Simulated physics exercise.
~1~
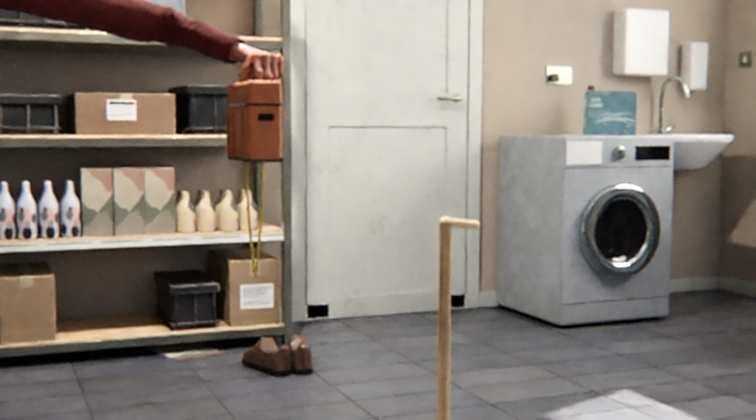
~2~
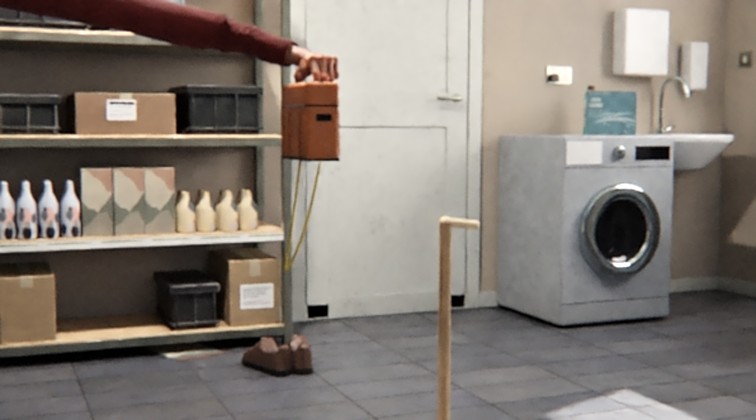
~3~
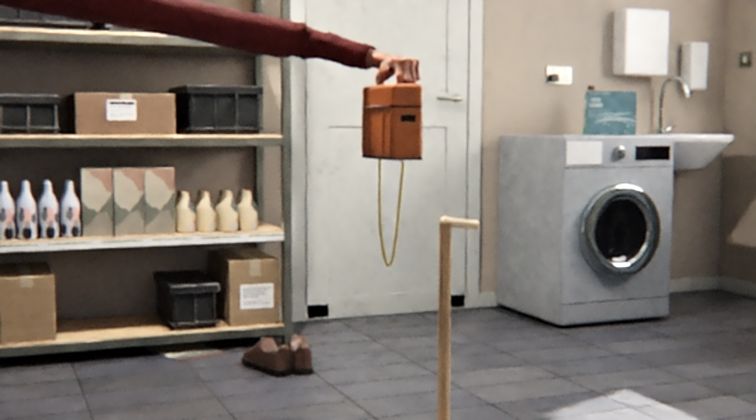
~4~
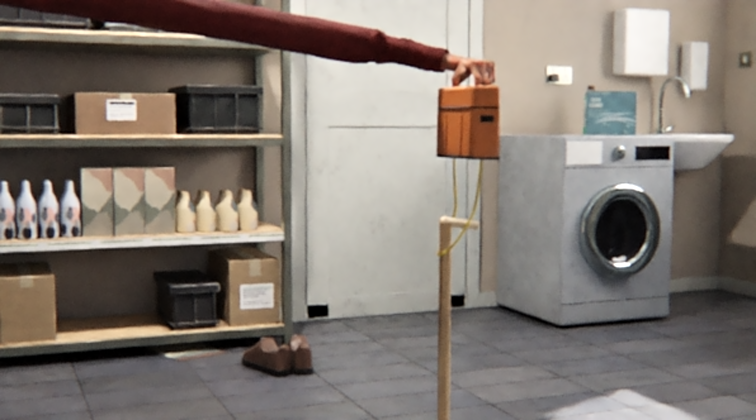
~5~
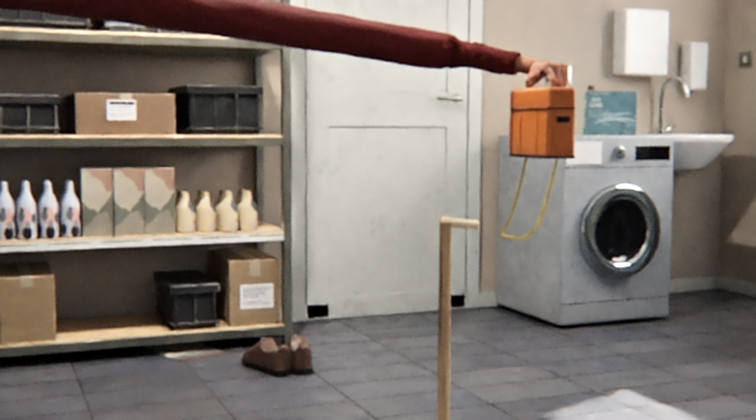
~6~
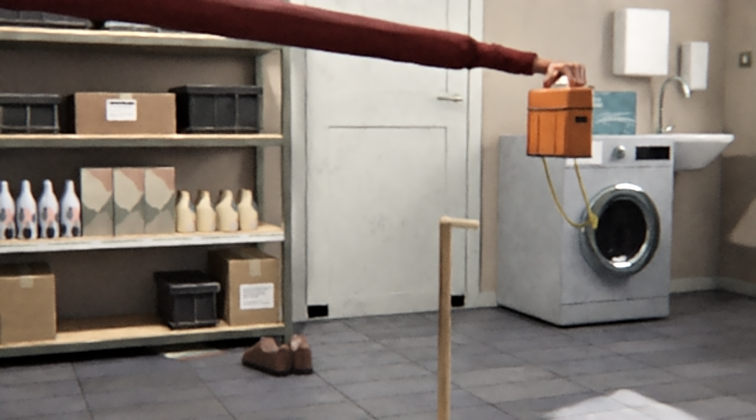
Hand carrying an orange case rightward over a hooked wooden post, its dangling yellow loop passing clear and swinging beyond it.
